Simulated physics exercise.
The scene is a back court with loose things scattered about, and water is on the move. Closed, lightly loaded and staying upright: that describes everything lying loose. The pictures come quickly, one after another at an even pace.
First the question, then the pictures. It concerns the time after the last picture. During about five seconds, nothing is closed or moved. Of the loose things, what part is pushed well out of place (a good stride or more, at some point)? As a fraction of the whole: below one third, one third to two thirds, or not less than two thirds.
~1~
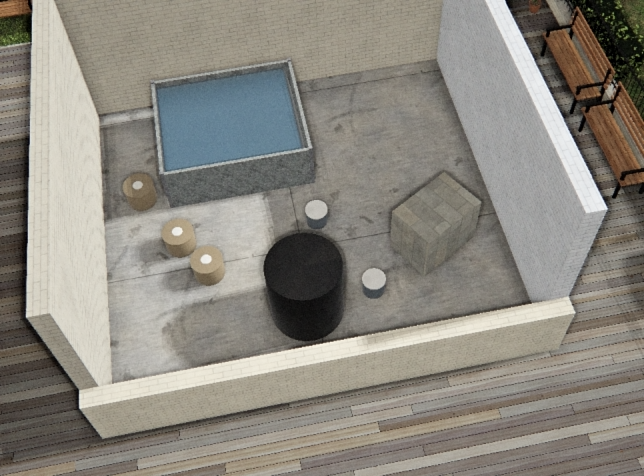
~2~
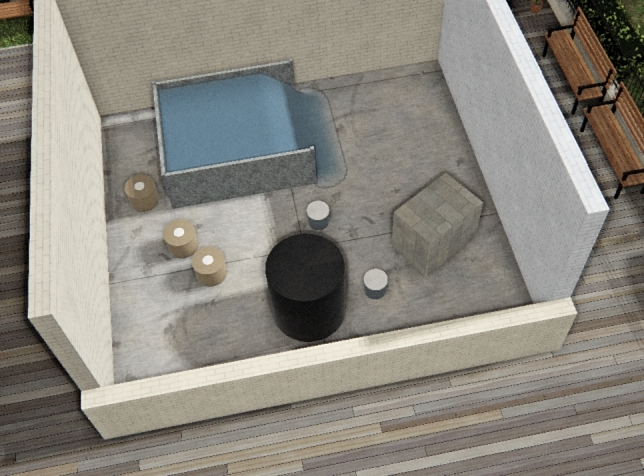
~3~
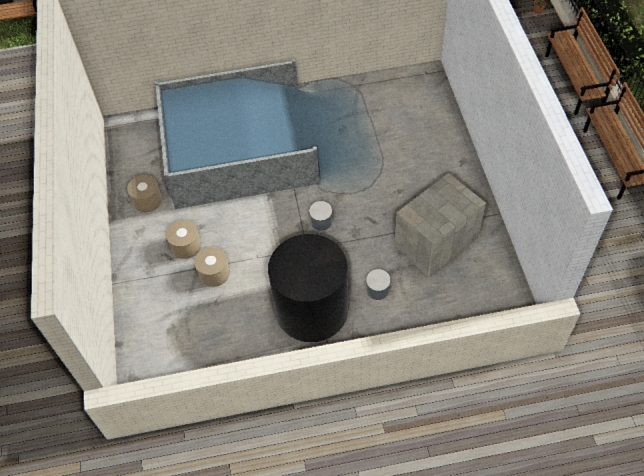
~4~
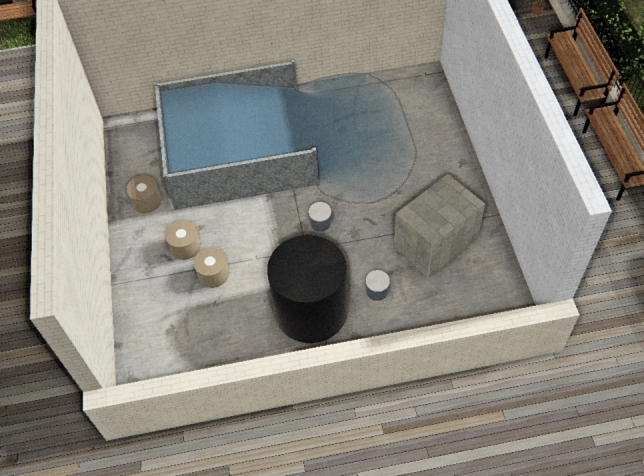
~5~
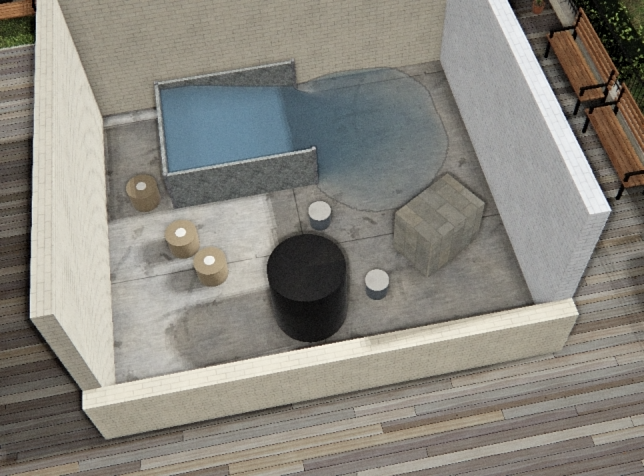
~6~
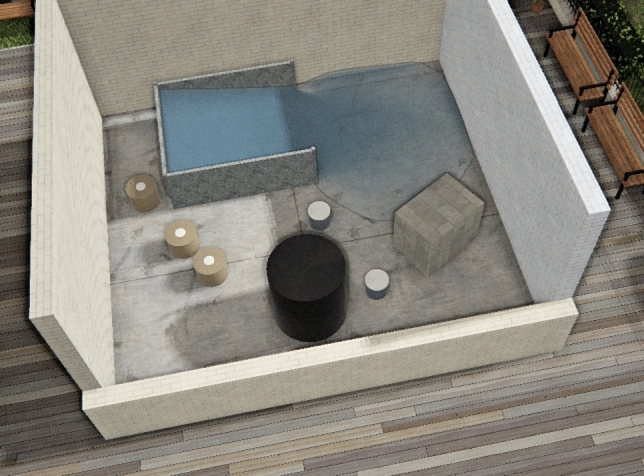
The portion moved well away stays in the middle third.
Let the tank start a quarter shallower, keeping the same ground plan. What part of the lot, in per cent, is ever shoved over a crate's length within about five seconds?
Close to 20 %.
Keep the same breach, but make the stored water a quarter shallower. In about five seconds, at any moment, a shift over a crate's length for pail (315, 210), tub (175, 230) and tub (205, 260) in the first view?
In the order you named them: Went past the threshold, stayed within the threshold, stayed within the threshold.
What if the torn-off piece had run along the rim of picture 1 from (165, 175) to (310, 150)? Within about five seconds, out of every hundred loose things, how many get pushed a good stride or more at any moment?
Roughly 100 per cent.
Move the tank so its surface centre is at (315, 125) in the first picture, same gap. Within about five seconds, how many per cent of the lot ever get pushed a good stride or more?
I'd put it close to 100 percent.
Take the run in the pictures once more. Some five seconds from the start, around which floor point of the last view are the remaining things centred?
(191, 243).
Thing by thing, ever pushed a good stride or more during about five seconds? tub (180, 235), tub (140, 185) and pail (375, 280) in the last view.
Per the list: First traveled a good way, second remained close, third remained close.
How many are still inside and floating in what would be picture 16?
0.
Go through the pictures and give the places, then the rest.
The first picture shows a tub at (177, 232), on the bottom; a tub at (138, 185), on the bottom; 0 of 5 have shifted.
The second picture shows a tub at (179, 232) rests on the ground; a tub at (140, 186) rests on the ground; 0 of 5 have shifted.
The third picture shows a tub at (182, 233), on the bottom; a tub at (142, 187) rests on the ground; 0 of 5 have shifted.
The fourth picture shows a tub at (181, 234), on the bottom; a tub at (142, 187) rests on the ground; 0 of 5 have shifted.
The fifth picture shows a tub at (181, 233) rests on the ground; a tub at (141, 186) rests on the ground; 0 of 5 have shifted.
The sixth picture shows a tub at (180, 233) rests on the ground; a tub at (141, 187) rests on the ground; 0 of 5 have shifted.
A moment on, 0 of 5 are well off their spots; 0 afloat.
Next, 0 of 5 are well off their spots; 0 afloat.
Later, 0 of 5 are well off their spots; 1 afloat.
In the end, 3 of 5 are well off their spots, and 3 have been at some point; 2 afloat.
